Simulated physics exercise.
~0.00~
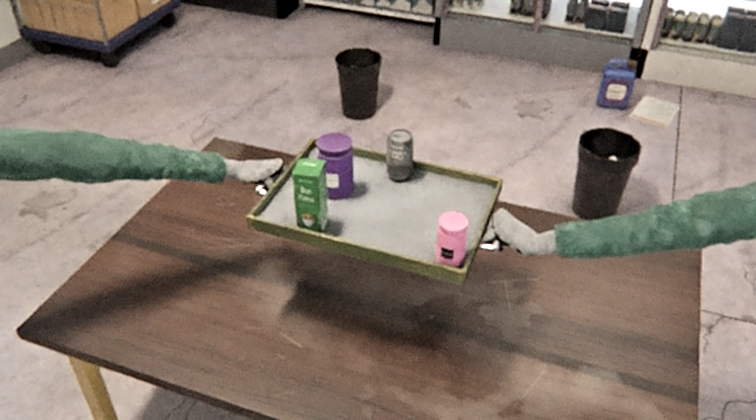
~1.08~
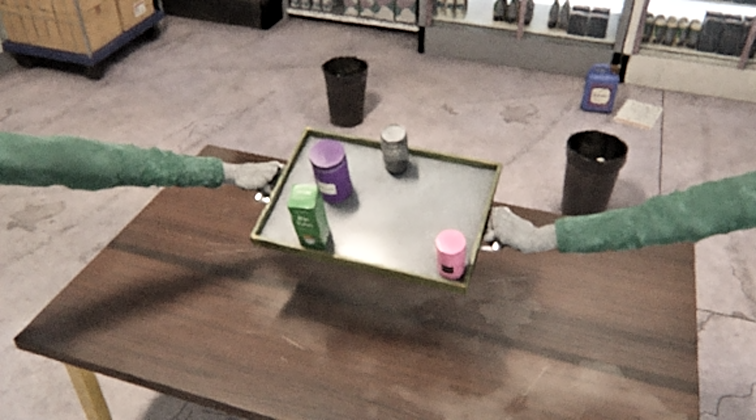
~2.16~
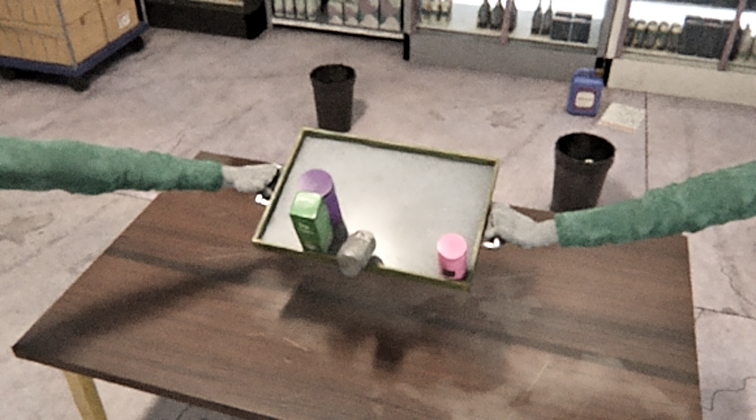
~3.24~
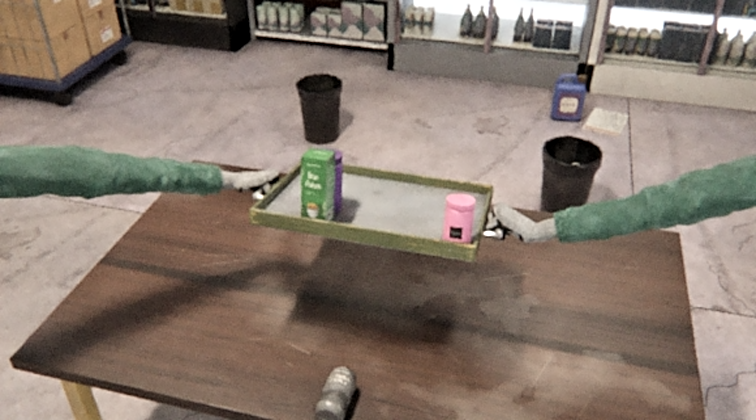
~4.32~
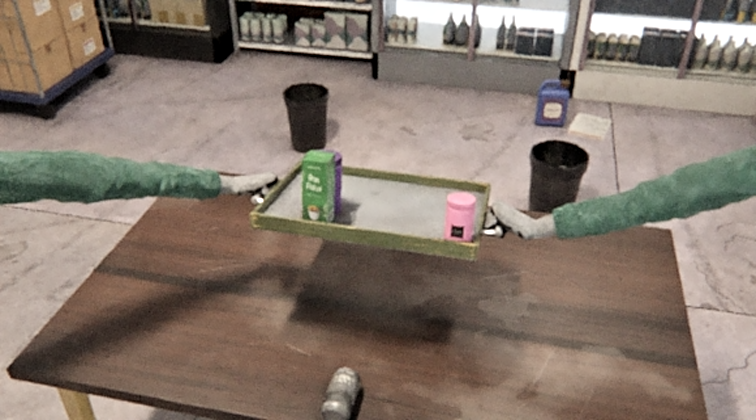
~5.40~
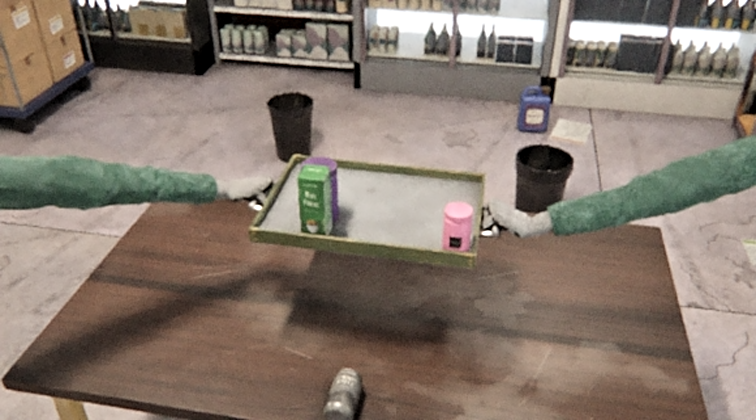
Two hands tilt a tray, and a grey can tips, falls off and lies on the table.
